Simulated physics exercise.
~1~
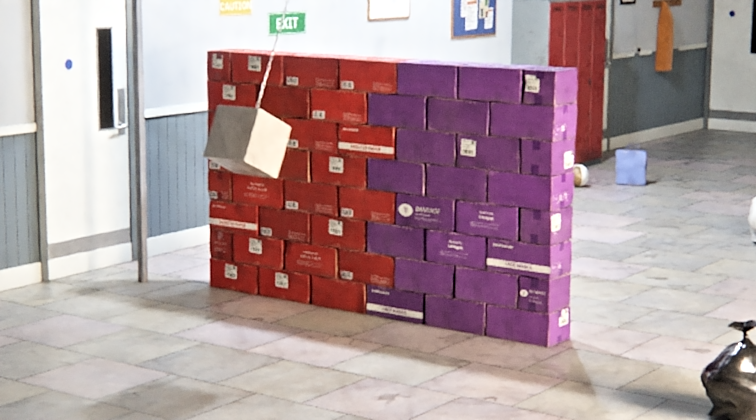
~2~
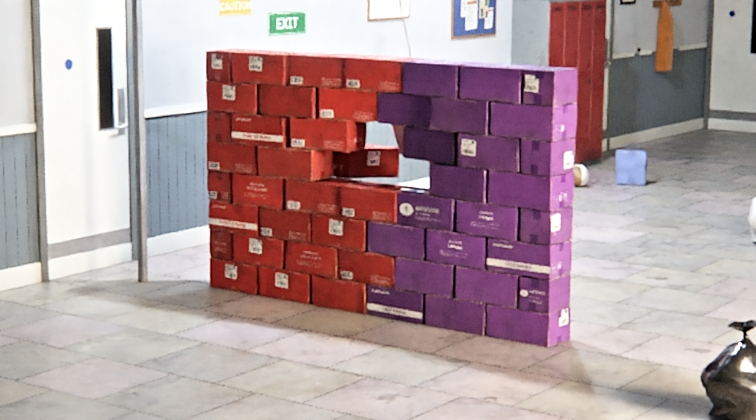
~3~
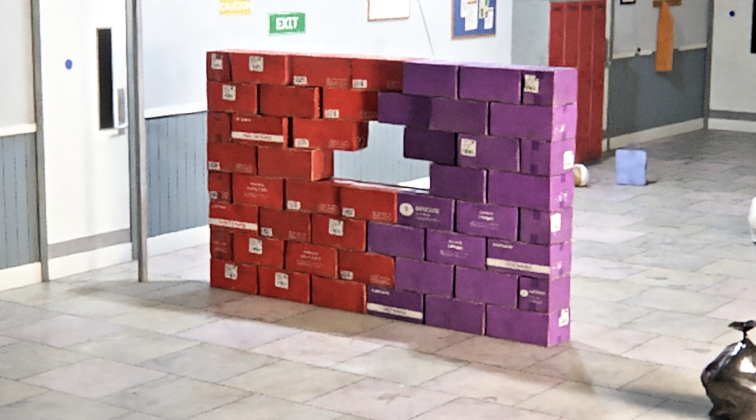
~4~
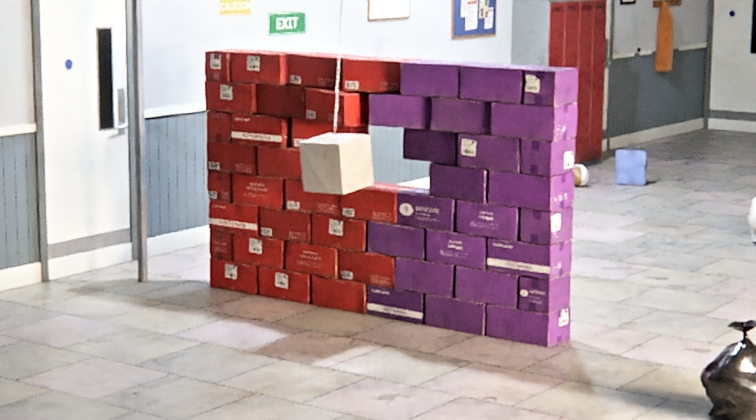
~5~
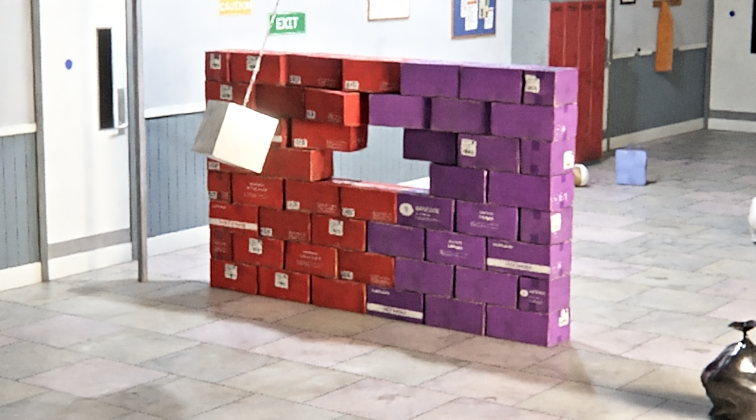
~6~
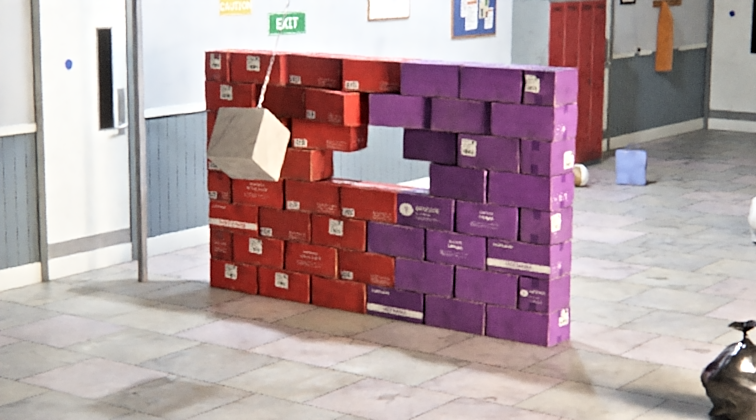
A wall of red and purple cartons stood in a hallway as a pale block on a line swung into it, knocking a hole through the middle, then swung back out to the left while the rest of the wall stayed standing.
